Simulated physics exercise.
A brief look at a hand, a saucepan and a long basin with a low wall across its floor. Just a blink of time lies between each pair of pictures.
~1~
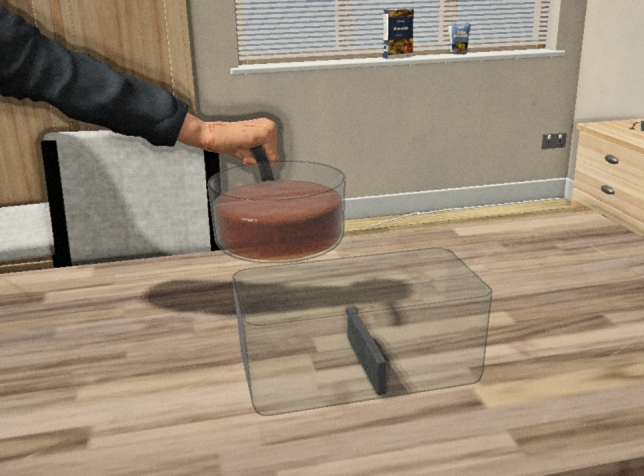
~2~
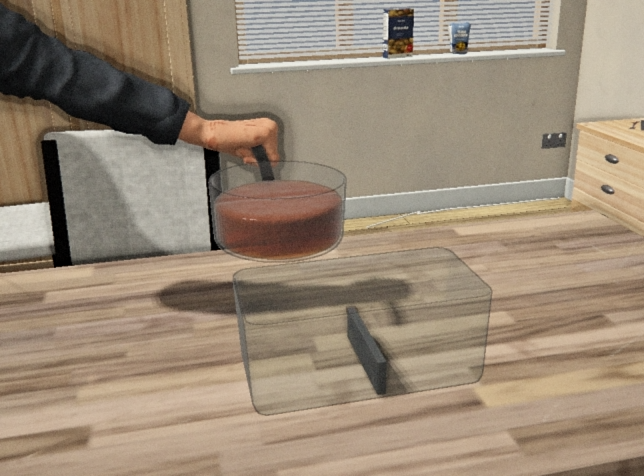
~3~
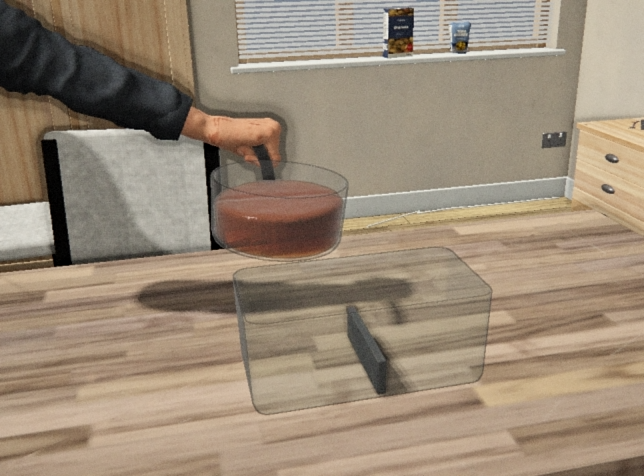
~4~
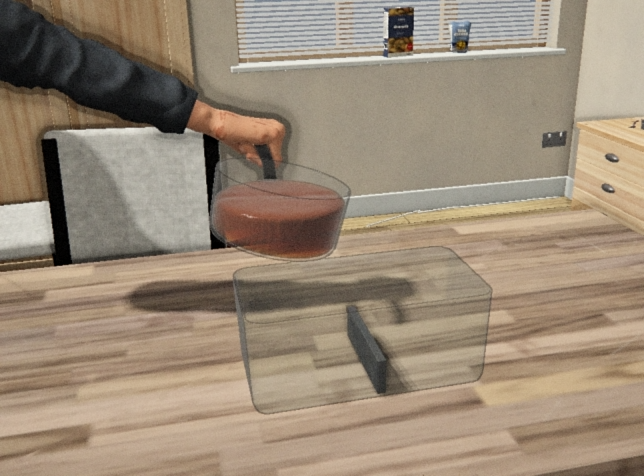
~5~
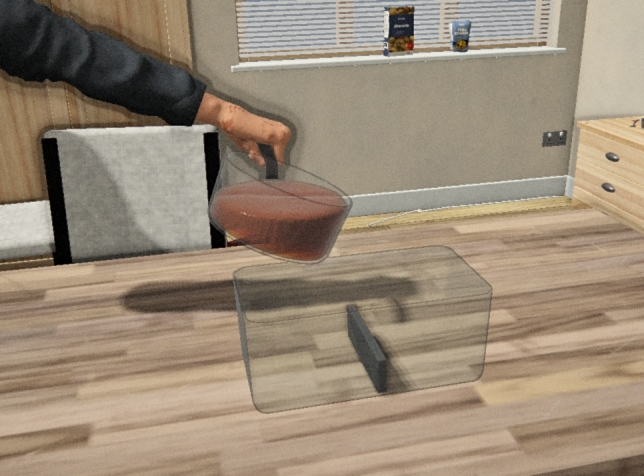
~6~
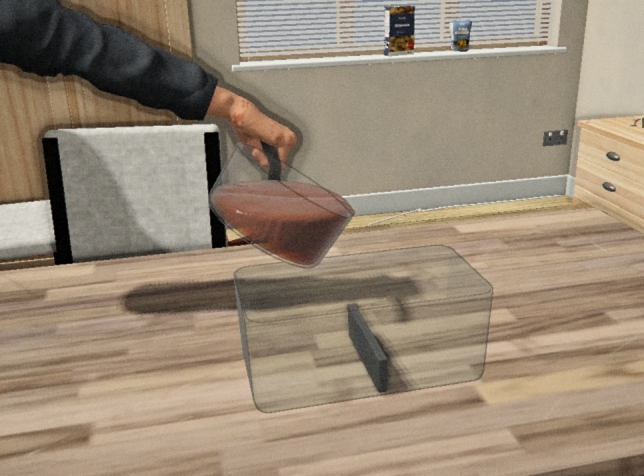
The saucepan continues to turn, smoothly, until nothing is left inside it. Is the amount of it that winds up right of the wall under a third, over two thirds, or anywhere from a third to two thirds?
Sits mid-range.
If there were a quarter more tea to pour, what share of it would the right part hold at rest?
Close to 45 per cent, more or less.
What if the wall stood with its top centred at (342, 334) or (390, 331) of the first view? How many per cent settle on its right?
It would come to roughly 75 per cent the first time and roughly 15 per cent the second.
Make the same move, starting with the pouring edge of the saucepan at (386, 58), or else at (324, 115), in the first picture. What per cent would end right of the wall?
In order, roughly 70 percent and 45 percent.
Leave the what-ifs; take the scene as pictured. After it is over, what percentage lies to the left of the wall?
That works out to roughly 50 percent.
A moment on, the saucepan is tipped on its side and 24 per cent is still to pour, 10 is left of the wall and 33 right of it.
Next, the saucepan is tipped right over and 6 per cent is still to pour, 36 is left of the wall and 51 right of it.
Then the saucepan is tipped right over and 1 per cent is still to pour, 47 is left of the wall and 48 right of it.
Later the saucepan is tipped right over and 0 per cent is still to pour, 50 is left of the wall and 48 right of it.
In the end 51 per cent lies left of the wall, 47 right of it and 2 outside.
